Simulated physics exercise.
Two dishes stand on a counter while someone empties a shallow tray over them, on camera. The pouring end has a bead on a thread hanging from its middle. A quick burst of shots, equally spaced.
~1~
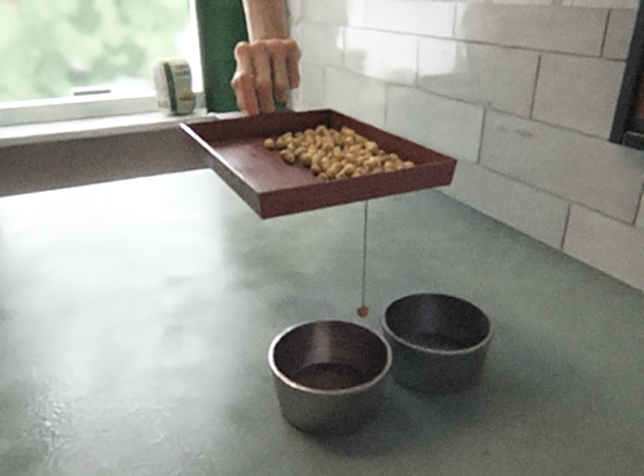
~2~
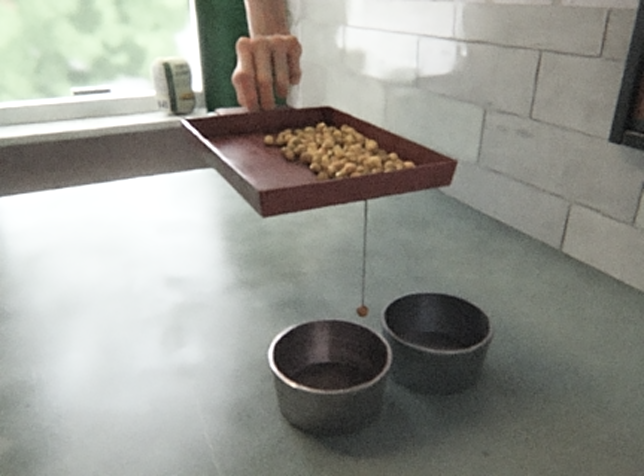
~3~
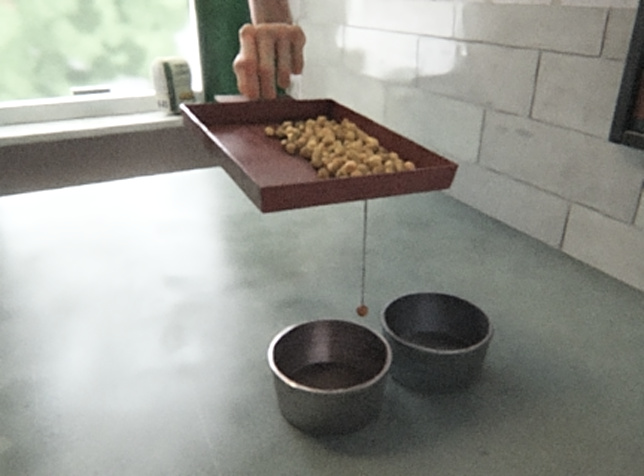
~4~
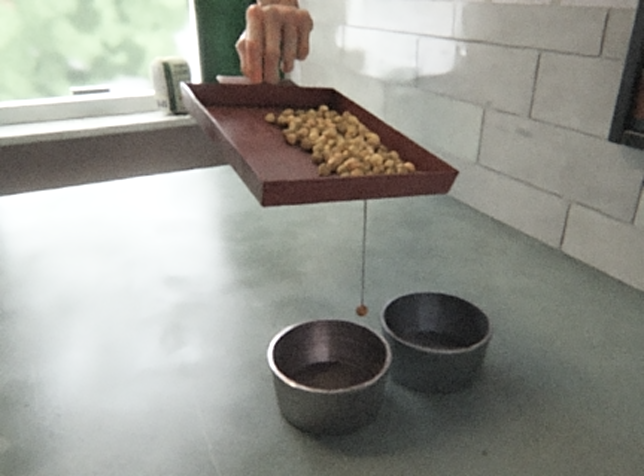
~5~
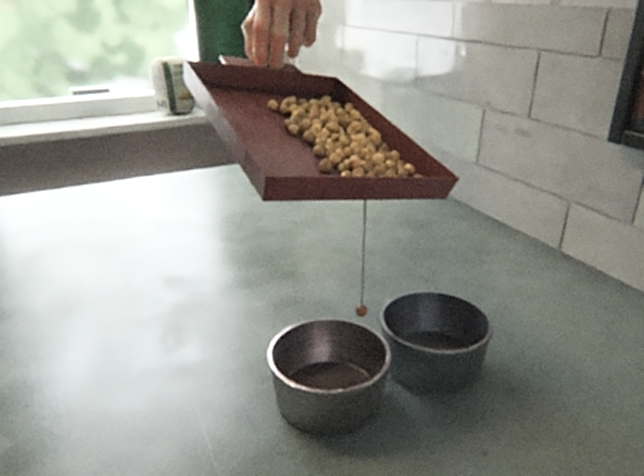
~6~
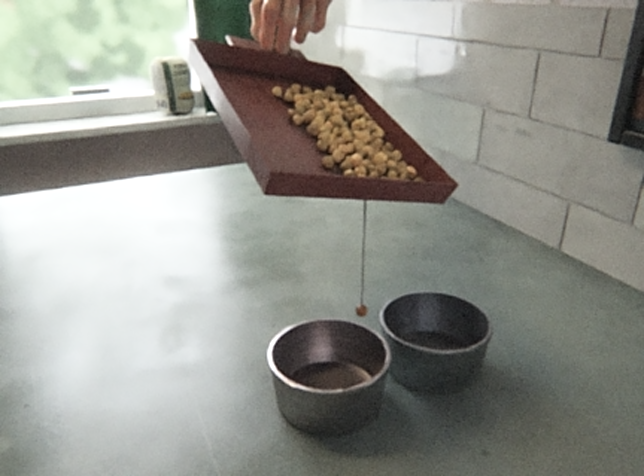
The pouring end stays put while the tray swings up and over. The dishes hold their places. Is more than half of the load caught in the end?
Yes.
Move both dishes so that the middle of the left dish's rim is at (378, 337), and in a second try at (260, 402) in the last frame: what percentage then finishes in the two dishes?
The first try gives 60 per cent, the second 10 per cent.
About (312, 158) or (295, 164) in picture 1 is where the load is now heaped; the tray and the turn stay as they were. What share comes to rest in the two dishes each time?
It comes to about 70 per cent the first time and about 70 per cent the second.
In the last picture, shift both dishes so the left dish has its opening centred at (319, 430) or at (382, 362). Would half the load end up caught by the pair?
Try 1: A lesser share; try 2: A lesser share.
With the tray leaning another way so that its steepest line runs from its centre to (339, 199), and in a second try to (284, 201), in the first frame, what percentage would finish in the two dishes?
30 and 50 per cent, in that order.
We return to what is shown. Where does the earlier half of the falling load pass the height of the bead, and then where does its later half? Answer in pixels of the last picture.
(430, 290) first, (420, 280) later.
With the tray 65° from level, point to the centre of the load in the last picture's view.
Look close to (391, 129) in the last picture.
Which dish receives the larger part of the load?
The one that comes out ahead is the rightward one.
Soon, tray tipped steeply; nearly all on the tray; a stray few in the right dish; a stray few in the air.
A while on, tray tipped past a quarter turn; nearly all on the tray; a stray few in the right dish; a stray few outside both; a small part in the air.
Towards the end, tray tipped past a quarter turn; most in the right dish; about a quarter outside both; a stray few in the air.
Finally, tray tipped past a quarter turn; none in the left dish; most in the right dish; about a quarter outside both.
